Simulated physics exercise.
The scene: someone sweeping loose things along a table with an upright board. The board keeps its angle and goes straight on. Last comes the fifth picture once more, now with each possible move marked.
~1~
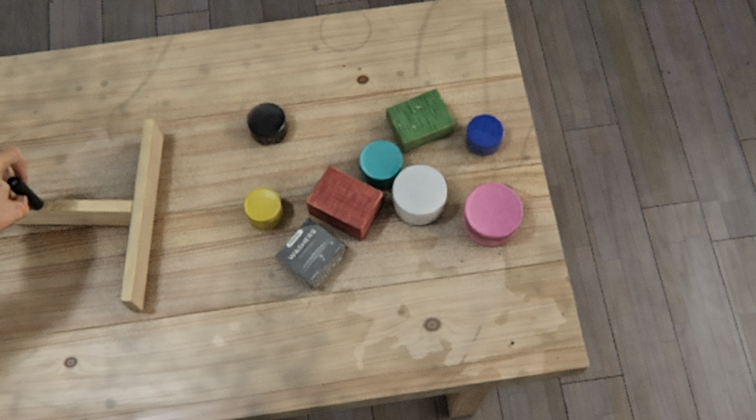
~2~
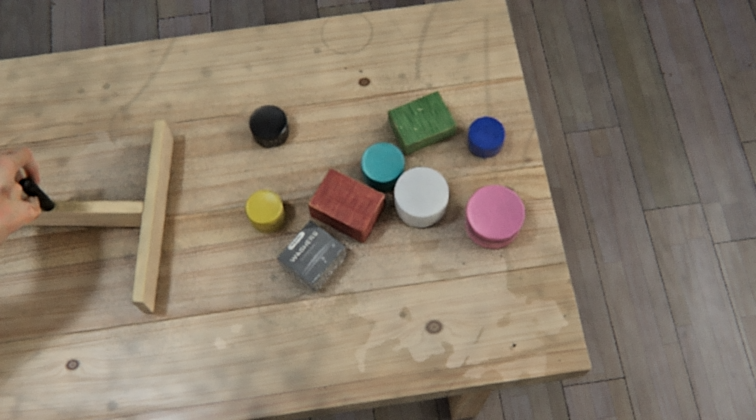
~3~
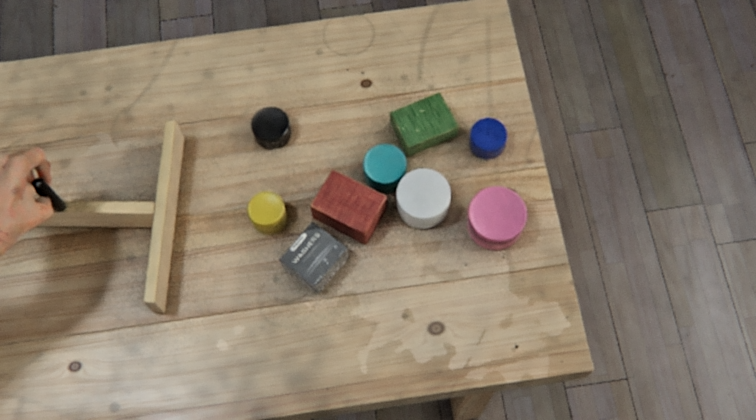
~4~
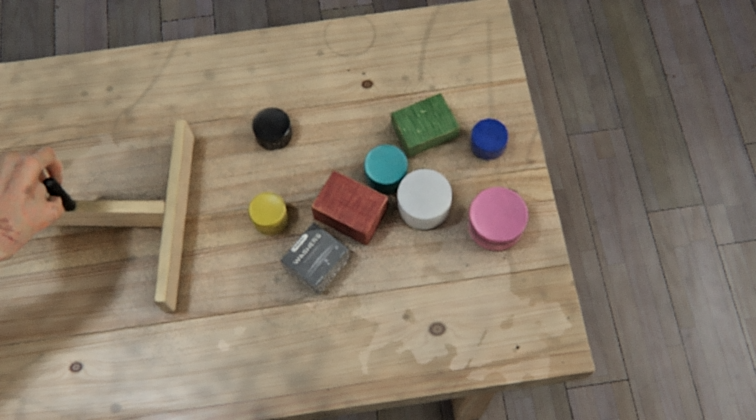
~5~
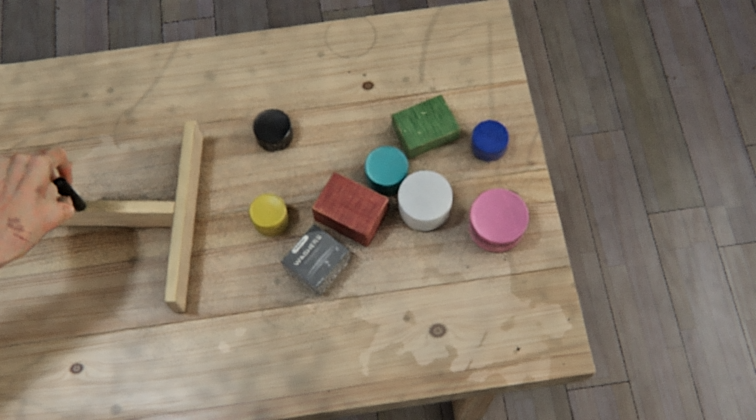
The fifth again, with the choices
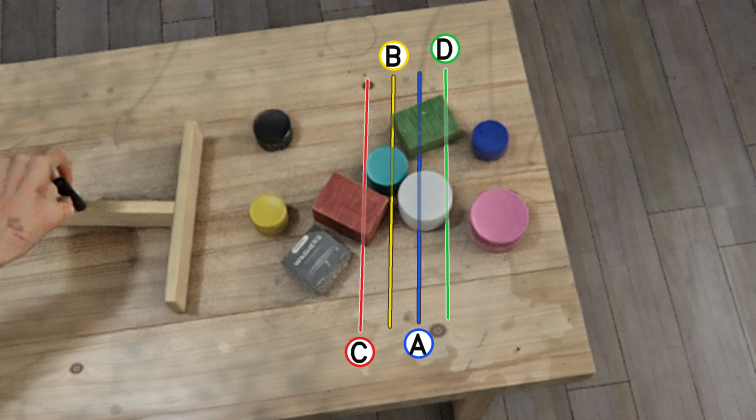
On a wooden table, a hand gripping a black handle slid an upright wooden board slowly to the right, toward a yellow jar, a black jar and other colourful blocks and tubs that stayed put.
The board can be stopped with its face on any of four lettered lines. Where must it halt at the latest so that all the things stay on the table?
A is the last safe line.
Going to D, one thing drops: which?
The blue pot goes over.
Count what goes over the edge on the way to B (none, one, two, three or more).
The count is none.
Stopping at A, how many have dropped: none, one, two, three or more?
In all, none.
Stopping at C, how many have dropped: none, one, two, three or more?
By then, none.
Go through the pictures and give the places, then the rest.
Yellow jar (264, 209); black jar (268, 124); grey box (311, 254), in the first picture.
Board (149, 207); red block (347, 206), in the second picture.
Board (160, 208); green block (424, 124), in the third picture.
Board (170, 207); turquoise tub (386, 170), in the fourth picture.
Board (180, 207); yellow jar (270, 215); black jar (273, 131); grey box (317, 260), in the fifth picture.
On the copy, A at (419, 191); B at (392, 194); C at (364, 198); D at (447, 187).
On A. First, board (265, 195); black jar (299, 130); yellow jar (291, 215).
Then, board (349, 184); pink jar (501, 222); white pot (468, 180).
Finally, board (415, 175); blue pot (530, 136); white pot (499, 162); nothing has fallen.
By contrast, B is safe but short; C is safe but short; D drops the blue pot.
